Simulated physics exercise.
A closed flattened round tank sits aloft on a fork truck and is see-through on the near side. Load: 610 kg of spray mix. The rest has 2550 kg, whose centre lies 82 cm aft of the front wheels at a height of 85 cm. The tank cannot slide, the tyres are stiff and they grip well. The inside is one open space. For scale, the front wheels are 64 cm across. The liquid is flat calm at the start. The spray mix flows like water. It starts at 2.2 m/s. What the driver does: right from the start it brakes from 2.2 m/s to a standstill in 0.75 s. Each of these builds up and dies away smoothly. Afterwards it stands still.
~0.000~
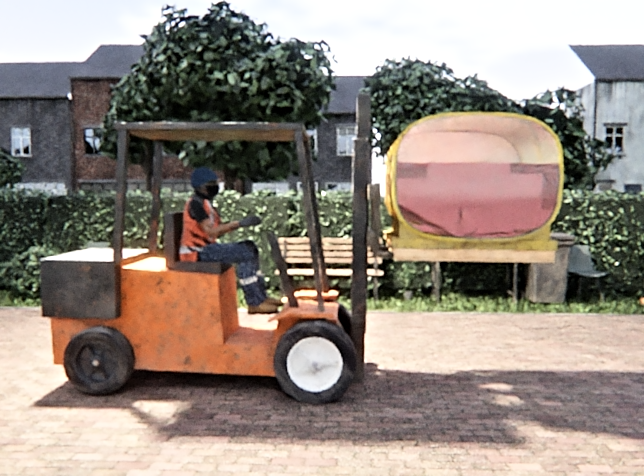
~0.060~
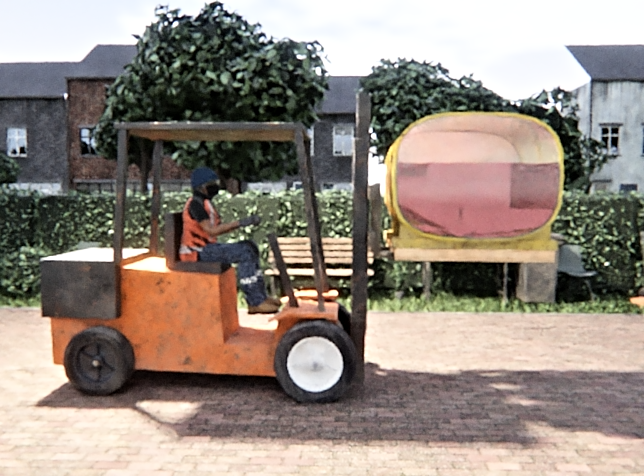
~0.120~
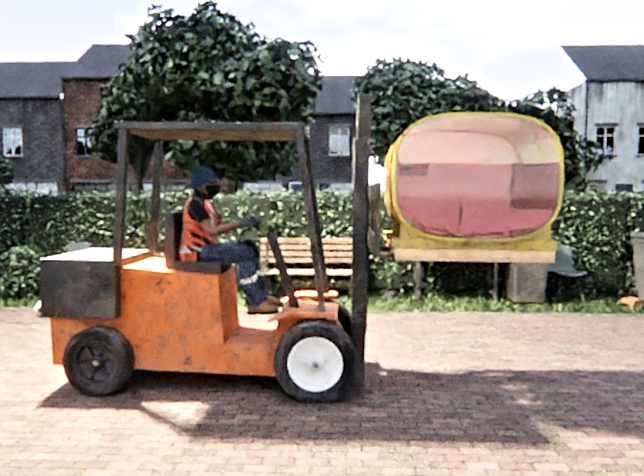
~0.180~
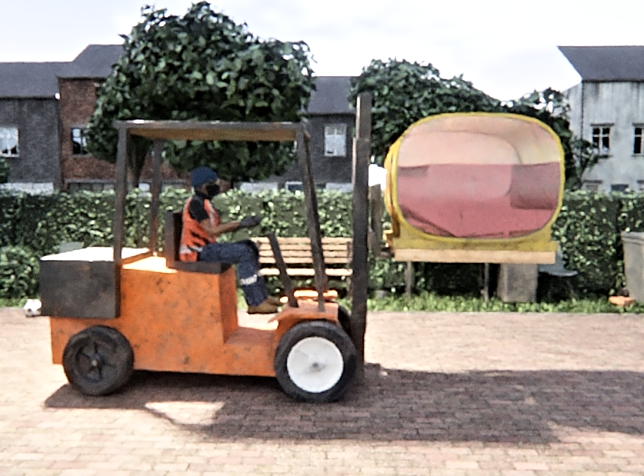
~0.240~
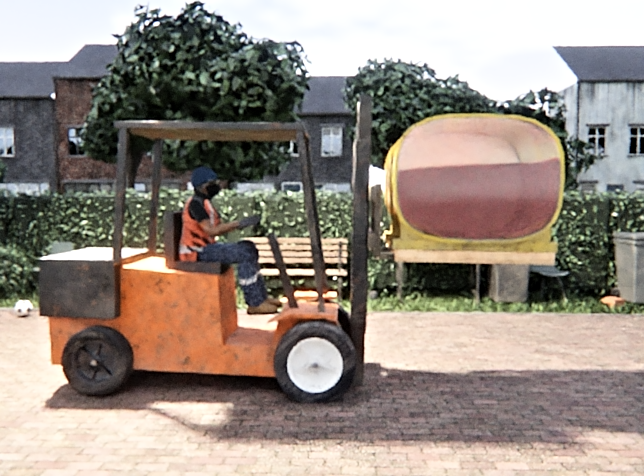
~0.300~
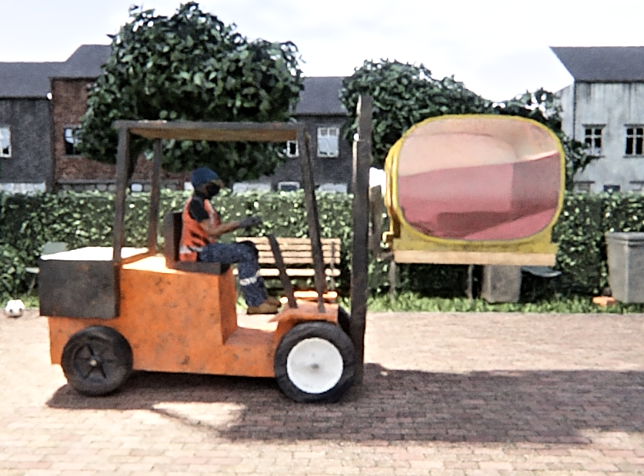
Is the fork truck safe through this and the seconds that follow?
In the end it lifts and settles back.
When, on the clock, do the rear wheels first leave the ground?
Near 0.45 s.
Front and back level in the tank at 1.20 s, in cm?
About 54 cm in front and 80 cm behind.
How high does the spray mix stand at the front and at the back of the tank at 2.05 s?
About 66 cm in front and 52 cm behind.
Then, 0.45 s in, the lean is 1° nose down, the rear 2 cm in the air; the liquid stands 80 cm on the front, 38 cm on the back.
Then, 0.75 s in, the lean is 3° nose down, the rear 8 cm in the air; the liquid stands 82 cm on the front, 27 cm on the back.
Then, 1.20 s in, the lean is 1° nose up, wheels down; the liquid stands 53 cm on the front, 79 cm on the back.
Then, 2.05 s in, the lean is 0°, wheels down; the liquid stands 66 cm on the front, 51 cm on the back.
Then, 3.73 s in, all wheels are down again; the highest lift was 8 cm and the largest lean 3°.
